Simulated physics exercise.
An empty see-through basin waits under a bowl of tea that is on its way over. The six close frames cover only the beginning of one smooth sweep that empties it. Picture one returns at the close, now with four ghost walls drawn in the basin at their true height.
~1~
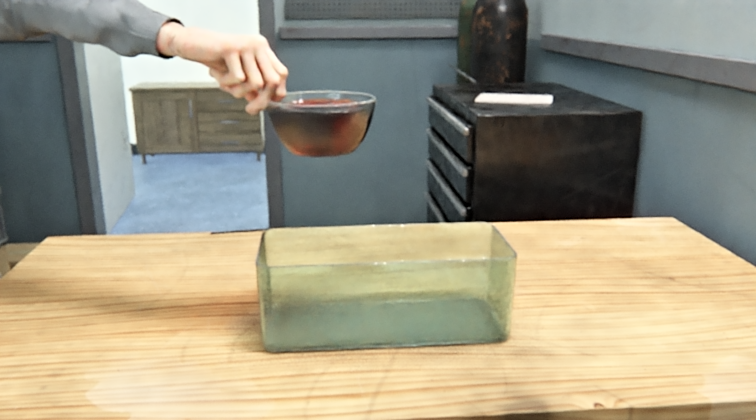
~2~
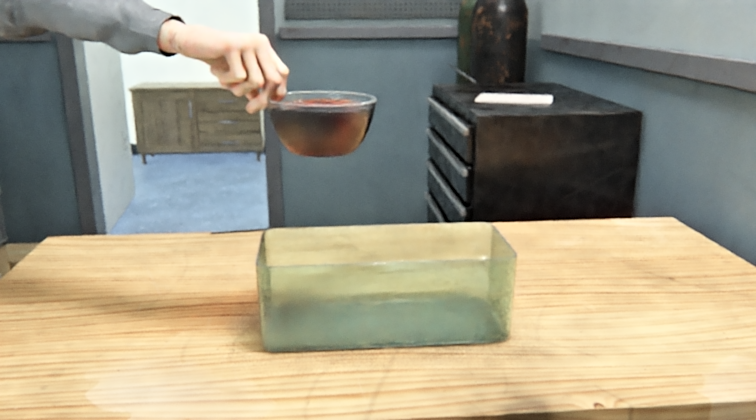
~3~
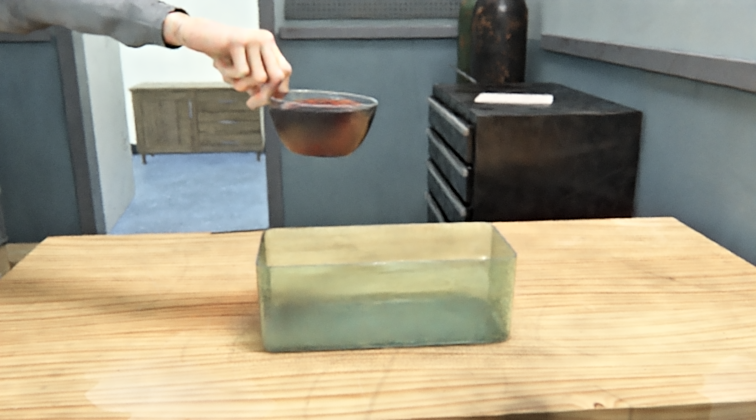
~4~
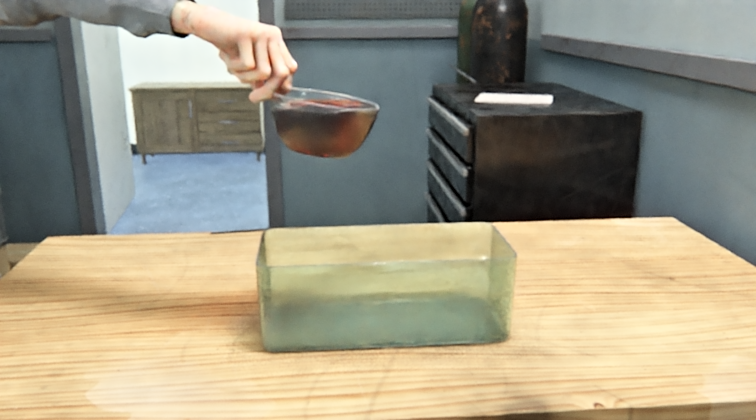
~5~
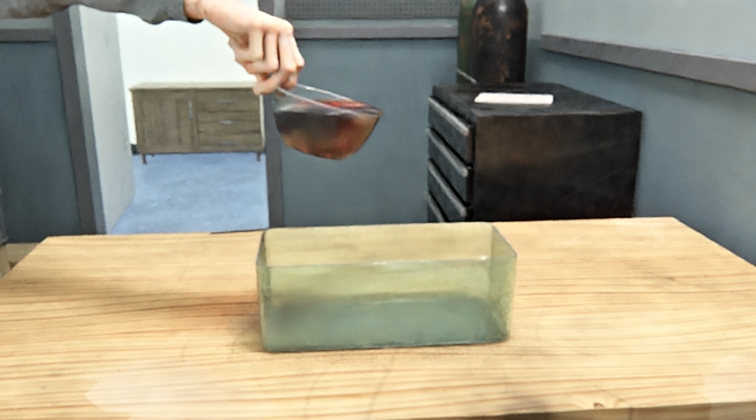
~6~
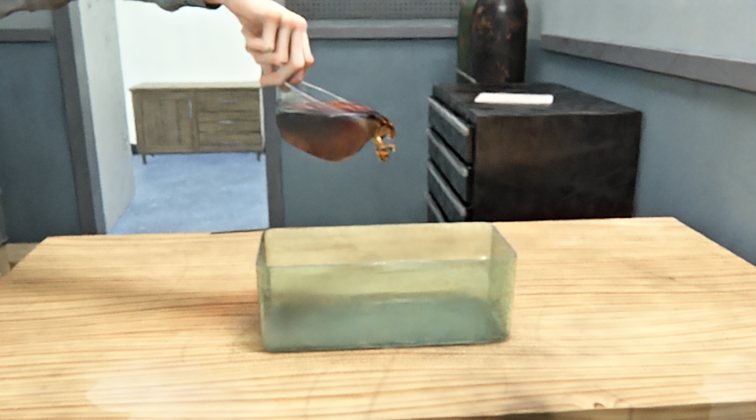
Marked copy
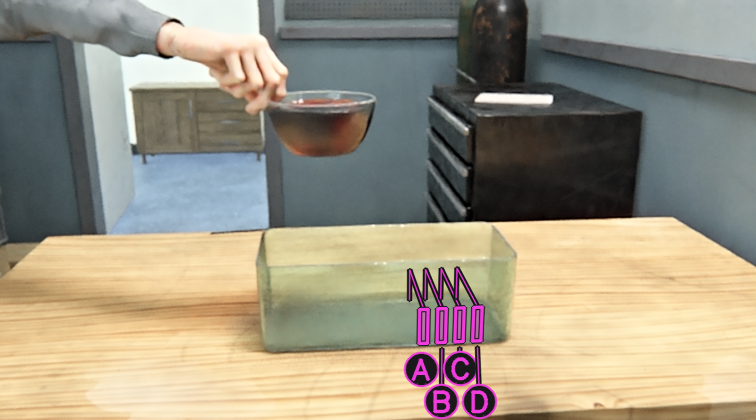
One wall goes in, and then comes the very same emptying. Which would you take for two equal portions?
Position B.
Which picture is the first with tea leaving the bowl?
In picture 5.
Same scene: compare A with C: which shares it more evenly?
A.
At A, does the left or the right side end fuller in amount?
The right one.
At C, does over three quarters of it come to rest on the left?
Yes, it does.
On the marked copy, A at (423, 349); B at (441, 348); C at (459, 348); D at (477, 347).
With A, about 26 % ends left of the wall and 73 % right of it.
With B, about 51 % ends left of the wall and 48 % right of it.
With C, about 88 % ends left of the wall and 11 % right of it.
With D, about 96 % ends left of the wall and 3 % right of it.
